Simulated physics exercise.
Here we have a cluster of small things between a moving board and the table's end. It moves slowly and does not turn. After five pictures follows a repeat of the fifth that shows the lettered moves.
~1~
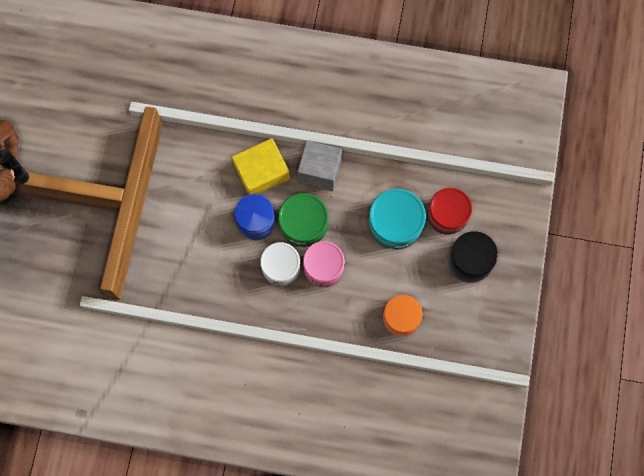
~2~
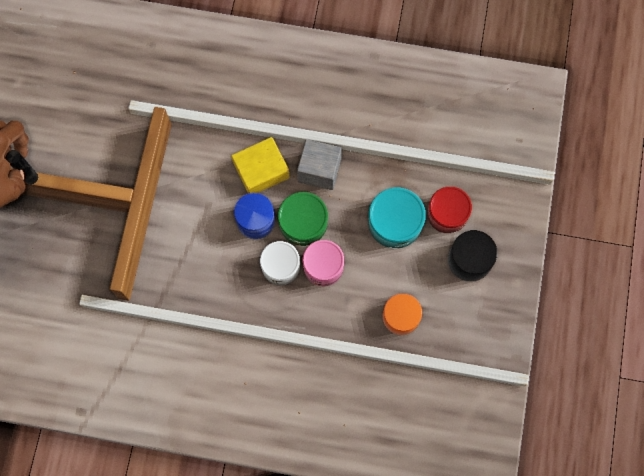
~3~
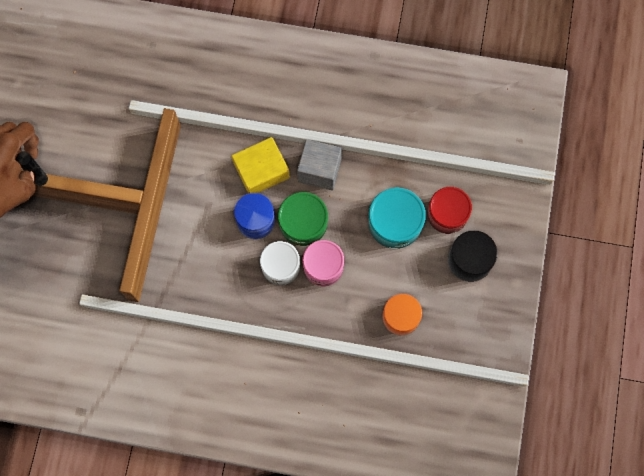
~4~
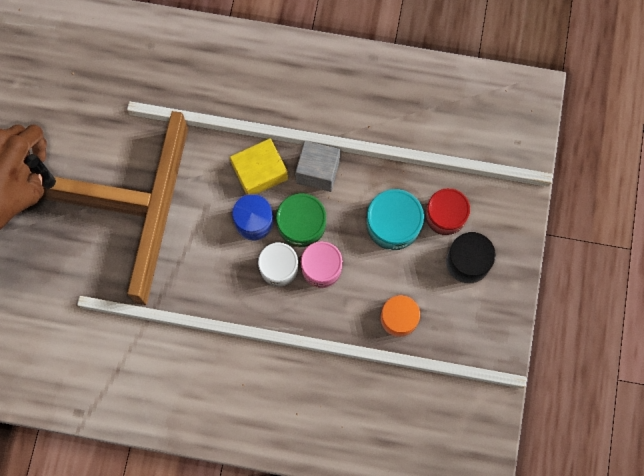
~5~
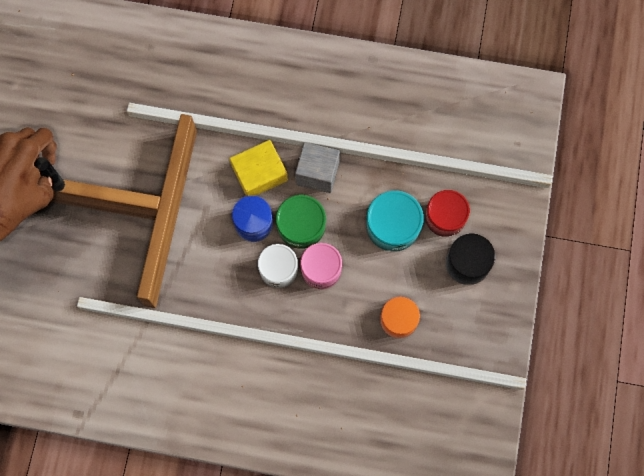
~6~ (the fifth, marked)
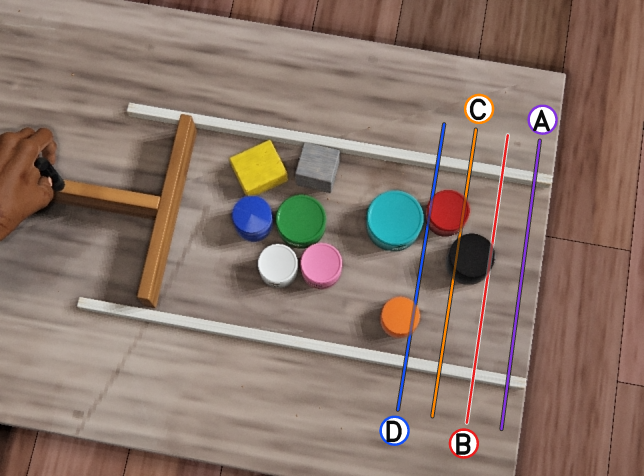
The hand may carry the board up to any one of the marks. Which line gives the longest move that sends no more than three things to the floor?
It should halt at C.
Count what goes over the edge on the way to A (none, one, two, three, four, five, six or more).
In all, six or more.
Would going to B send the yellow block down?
No.
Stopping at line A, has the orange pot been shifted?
Yes.
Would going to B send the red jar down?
By then, yes.
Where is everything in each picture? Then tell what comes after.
In the first picture, red jar (449, 212); green tub (303, 221); yellow block (261, 169).
In the second picture, board (138, 196); pink tub (323, 264).
In the third picture, board (148, 198); grey block (319, 165).
In the fourth picture, board (156, 201); turquoise jar (395, 220).
In the fifth picture, board (165, 204); white tub (278, 266); red jar (447, 214); green tub (301, 222).
On the marked copy, A at (521, 279); B at (488, 273); C at (455, 267); D at (422, 261).
With C. Early on, board (270, 222); grey block (355, 171); yellow block (316, 188).
Further on, board (375, 241); red jar (518, 200); black pot (491, 272).
At the end, board (455, 255); black pot over the edge; red jar over the edge; two fallen.
As for the rest, A drops ten; B drops five; D is within the limit but short.
